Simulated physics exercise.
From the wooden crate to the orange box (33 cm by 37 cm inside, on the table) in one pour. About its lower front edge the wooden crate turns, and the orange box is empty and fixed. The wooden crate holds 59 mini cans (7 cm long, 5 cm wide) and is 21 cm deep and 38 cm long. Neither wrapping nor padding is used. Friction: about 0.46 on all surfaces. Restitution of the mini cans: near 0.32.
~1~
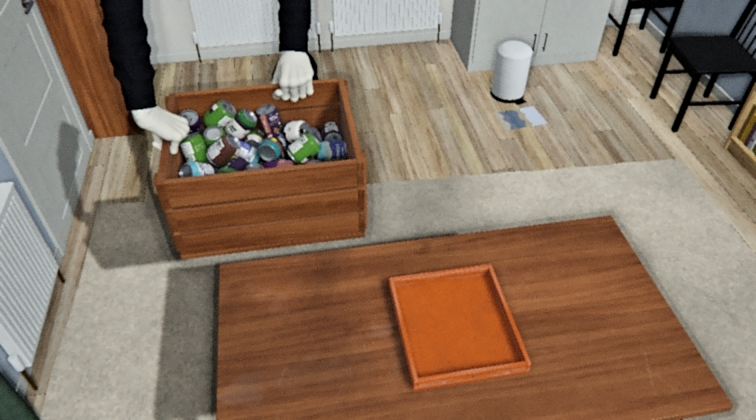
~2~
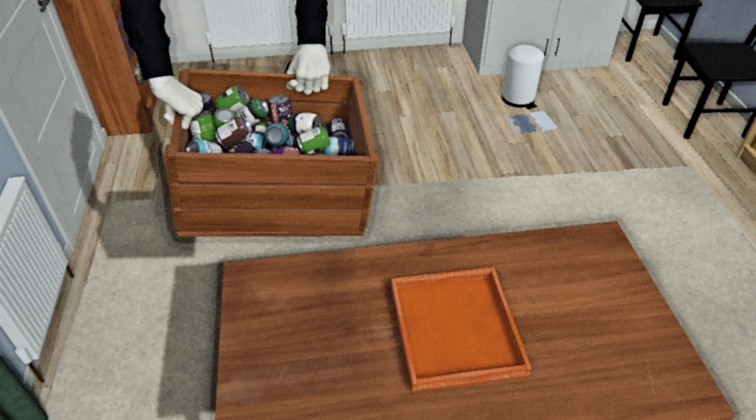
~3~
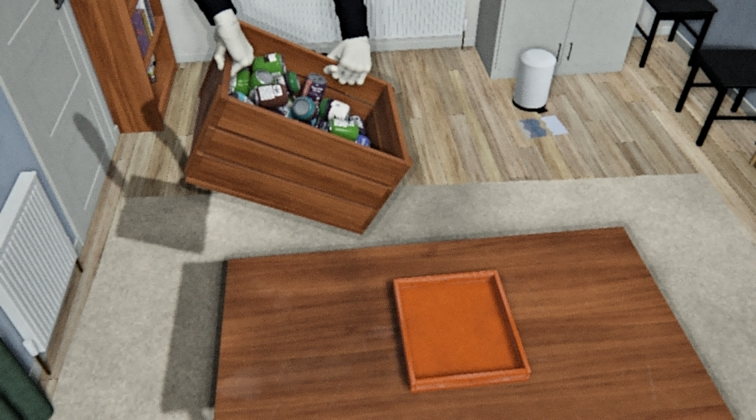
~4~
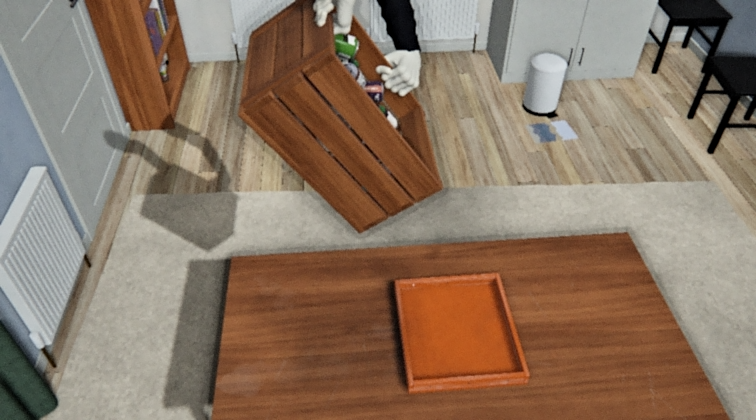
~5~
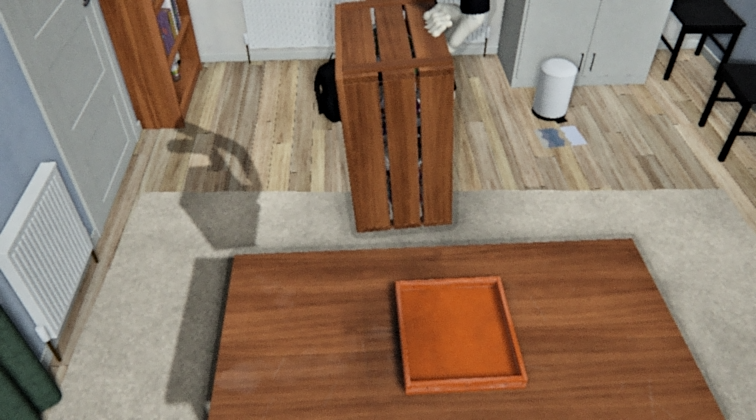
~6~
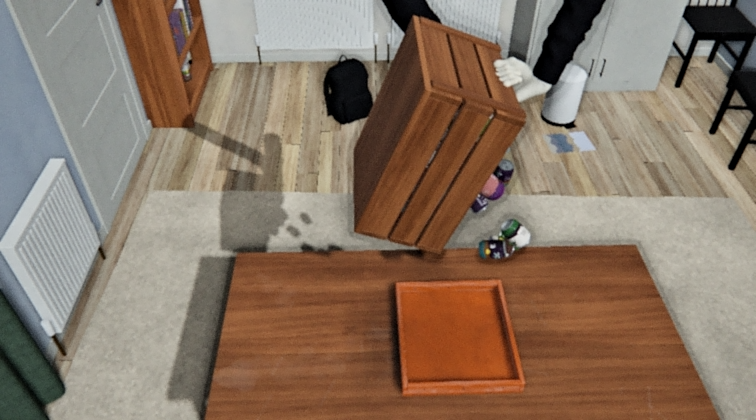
White-gloved hands tilted a big wooden crate of mini cans over to the right, beyond a table holding an orange box, until it leaned steeply and some cans tumbled out.
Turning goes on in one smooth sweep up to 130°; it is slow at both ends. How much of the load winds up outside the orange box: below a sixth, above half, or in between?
Above one half outside.
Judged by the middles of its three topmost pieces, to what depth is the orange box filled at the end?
Height: About 4 cm.
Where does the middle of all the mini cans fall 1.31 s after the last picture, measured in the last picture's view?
About (559, 325).
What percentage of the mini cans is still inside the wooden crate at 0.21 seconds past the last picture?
Still in there: Some 25 per cent.
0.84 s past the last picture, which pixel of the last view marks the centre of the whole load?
Centre estimate - approximately (547, 327).
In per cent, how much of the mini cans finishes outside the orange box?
About 65 per cent.
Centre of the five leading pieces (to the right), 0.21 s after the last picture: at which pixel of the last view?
The five leading pieces sit around (561, 324) in the last view.
Then, 0.21 s after the last picture, tilt 128°; 16 still in the wooden crate, 1 in the orange box, 8 outside the orange box and 34 in the air.
Then, 0.47 s after the last picture, tilt 130°; 2 still in the wooden crate, 11 in the orange box, 33 outside the orange box and 13 in the air.
Then, 0.84 s after the last picture, tilt 130°; 20 in the orange box and 39 outside the orange box.
When it is over (1.31 s after the last picture), 21 in the orange box and 38 outside the orange box. Asked share, 38 of 59, 64 per cent.
